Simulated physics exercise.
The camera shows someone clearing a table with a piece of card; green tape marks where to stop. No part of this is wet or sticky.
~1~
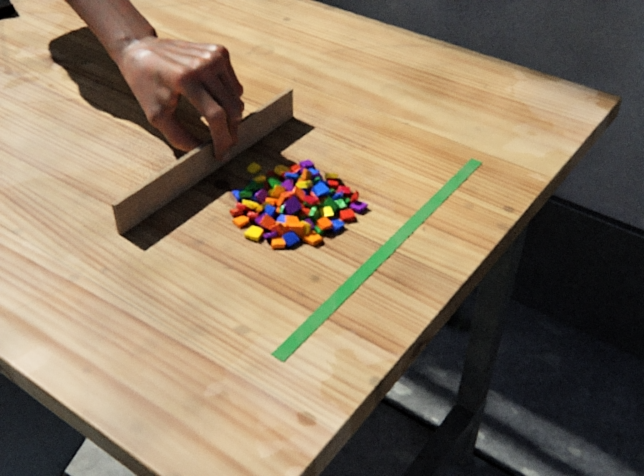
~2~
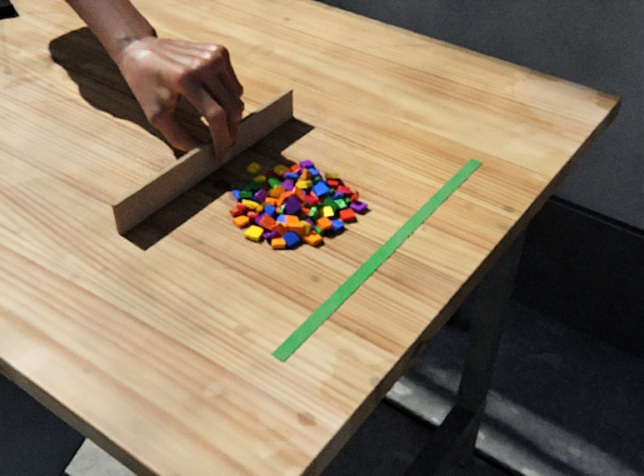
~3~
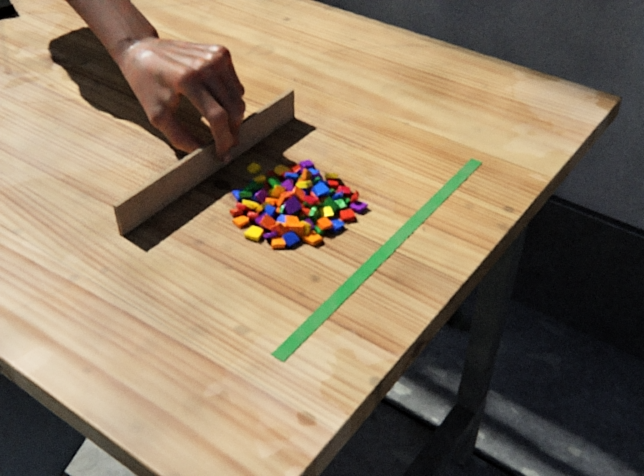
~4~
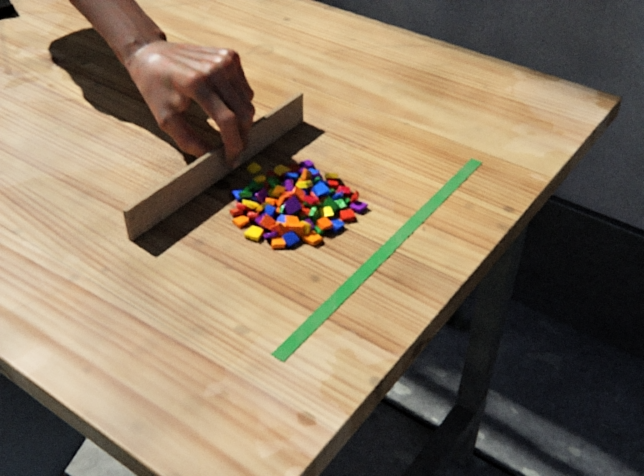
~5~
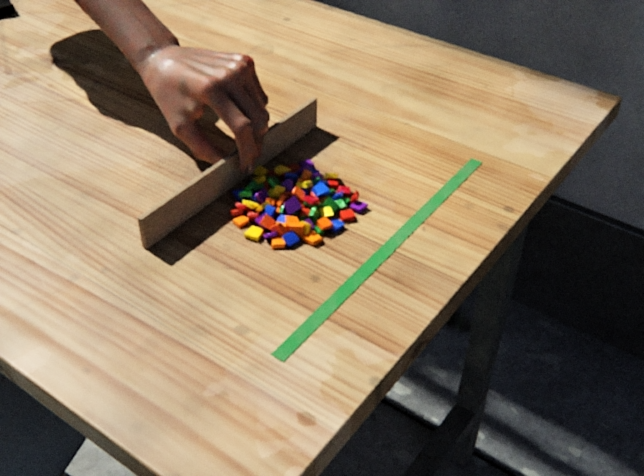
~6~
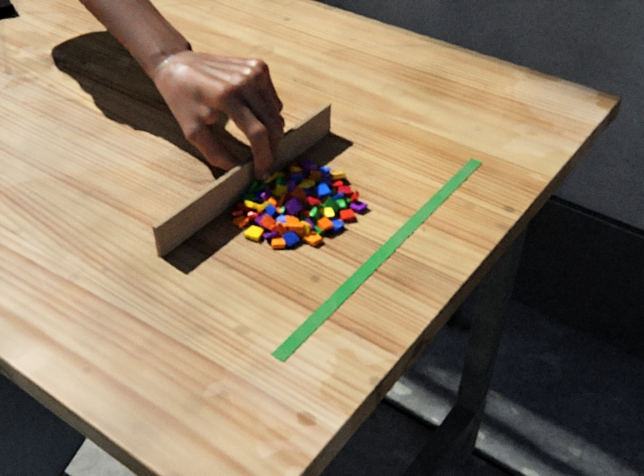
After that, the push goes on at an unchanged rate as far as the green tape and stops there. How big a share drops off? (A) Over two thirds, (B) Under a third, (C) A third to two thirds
Option B: Under a third.
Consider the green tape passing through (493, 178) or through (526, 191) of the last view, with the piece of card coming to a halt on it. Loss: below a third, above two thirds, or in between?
Between a third and two thirds, then beyond two thirds.
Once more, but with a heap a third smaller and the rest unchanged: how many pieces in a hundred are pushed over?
I'd put it at around 0 per cent.
Shortly afterwards, piece of card still moving, near (323, 190); heap all on the table, its front near (397, 254).
Next, piece of card stopped at the green tape; heap only a few over the edge.
Some moments later, piece of card stopped at the green tape; heap a little over the edge.
In the end, piece of card stopped at the green tape; heap a little over the edge.
